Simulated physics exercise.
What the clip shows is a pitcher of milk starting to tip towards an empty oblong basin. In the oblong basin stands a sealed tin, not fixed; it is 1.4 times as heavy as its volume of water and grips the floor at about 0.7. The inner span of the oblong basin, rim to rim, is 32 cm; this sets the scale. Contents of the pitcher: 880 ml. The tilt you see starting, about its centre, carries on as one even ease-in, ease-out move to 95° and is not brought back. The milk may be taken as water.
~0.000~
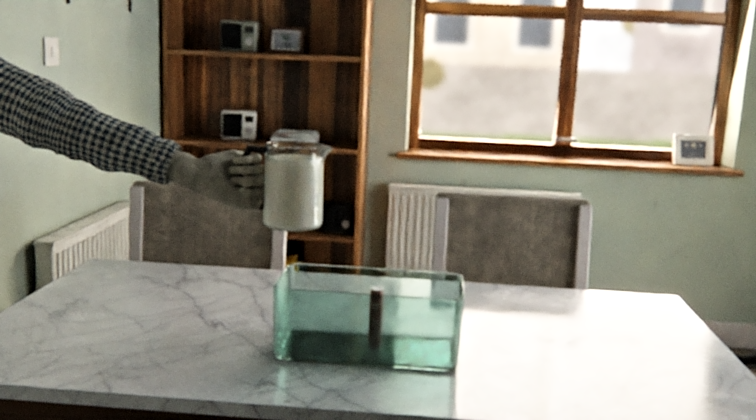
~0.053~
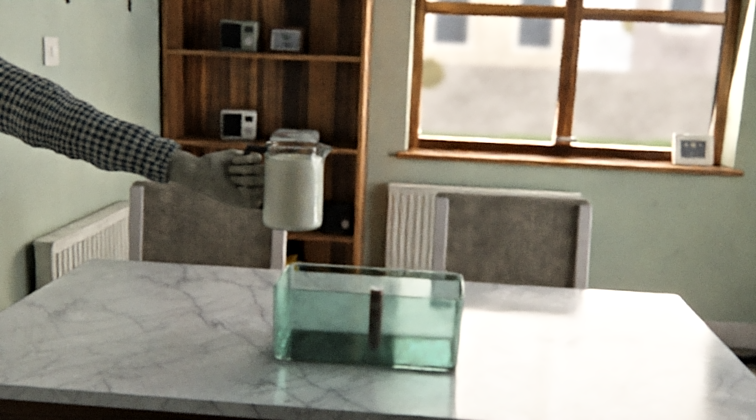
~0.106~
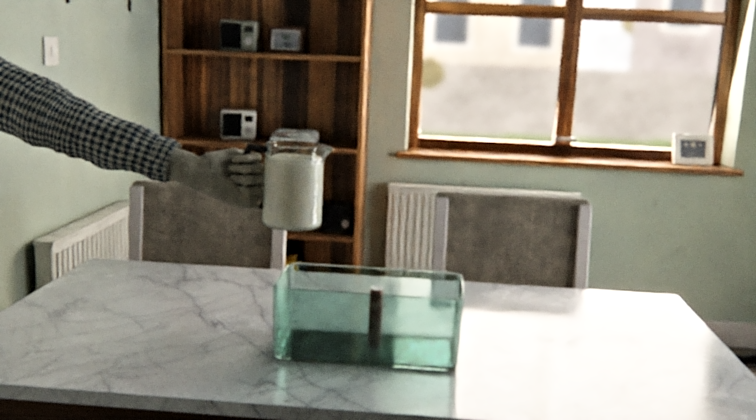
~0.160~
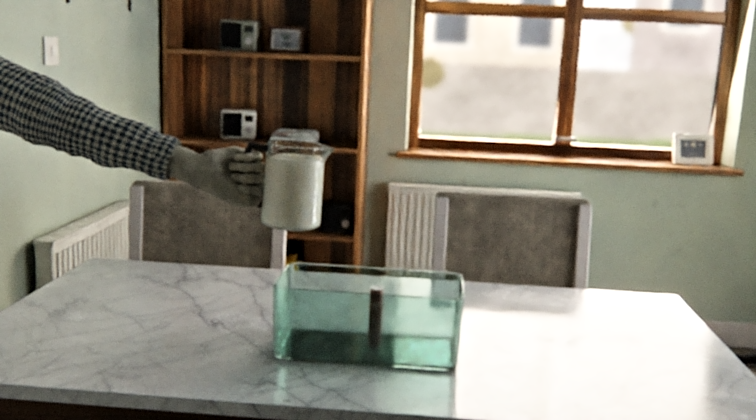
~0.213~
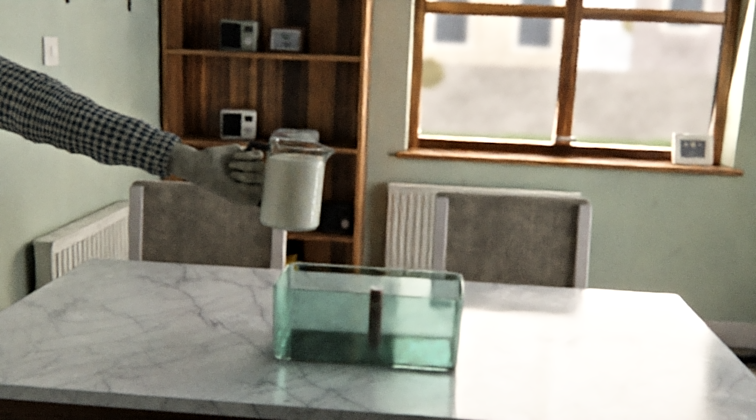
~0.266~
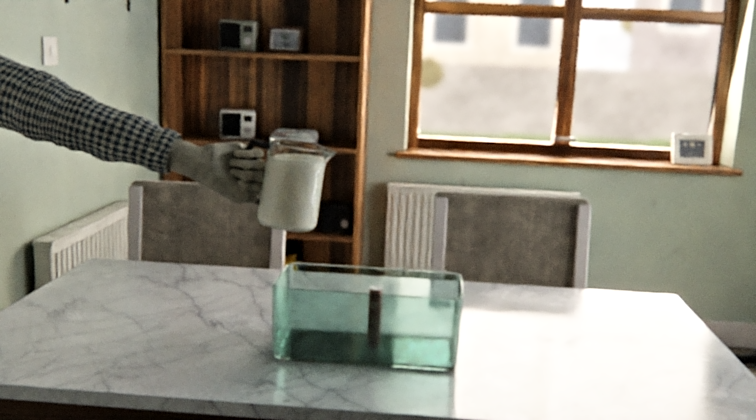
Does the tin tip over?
Yes, it tips over.
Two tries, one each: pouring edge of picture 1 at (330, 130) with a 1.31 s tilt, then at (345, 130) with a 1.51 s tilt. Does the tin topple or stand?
In the first try it comes down; in the second it remains standing.
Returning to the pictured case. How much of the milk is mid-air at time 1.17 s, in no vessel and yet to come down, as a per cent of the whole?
About 18 % of the total.
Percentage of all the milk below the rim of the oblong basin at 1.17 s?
I'd say roughly 24 in a hundred of it.
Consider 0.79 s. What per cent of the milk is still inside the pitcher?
94 %.
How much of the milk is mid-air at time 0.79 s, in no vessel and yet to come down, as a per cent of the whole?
About 6 per cent.
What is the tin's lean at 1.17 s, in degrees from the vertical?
Tilt: Around 0 degrees.
After 0.79 s the tilt is 51° and 94 per cent is still to pour; the tin stands where it began.
After 1.17 s the tilt is 84° and 59 per cent is still to pour; the tin stands where it began.
After 1.57 s the tilt is 95° and 16 per cent is still to pour; the tin stands where it began.
After 2.00 s the tilt is 95° and 4 per cent is still to pour; the tin lies on its side.
In the end the tin lies on its side.
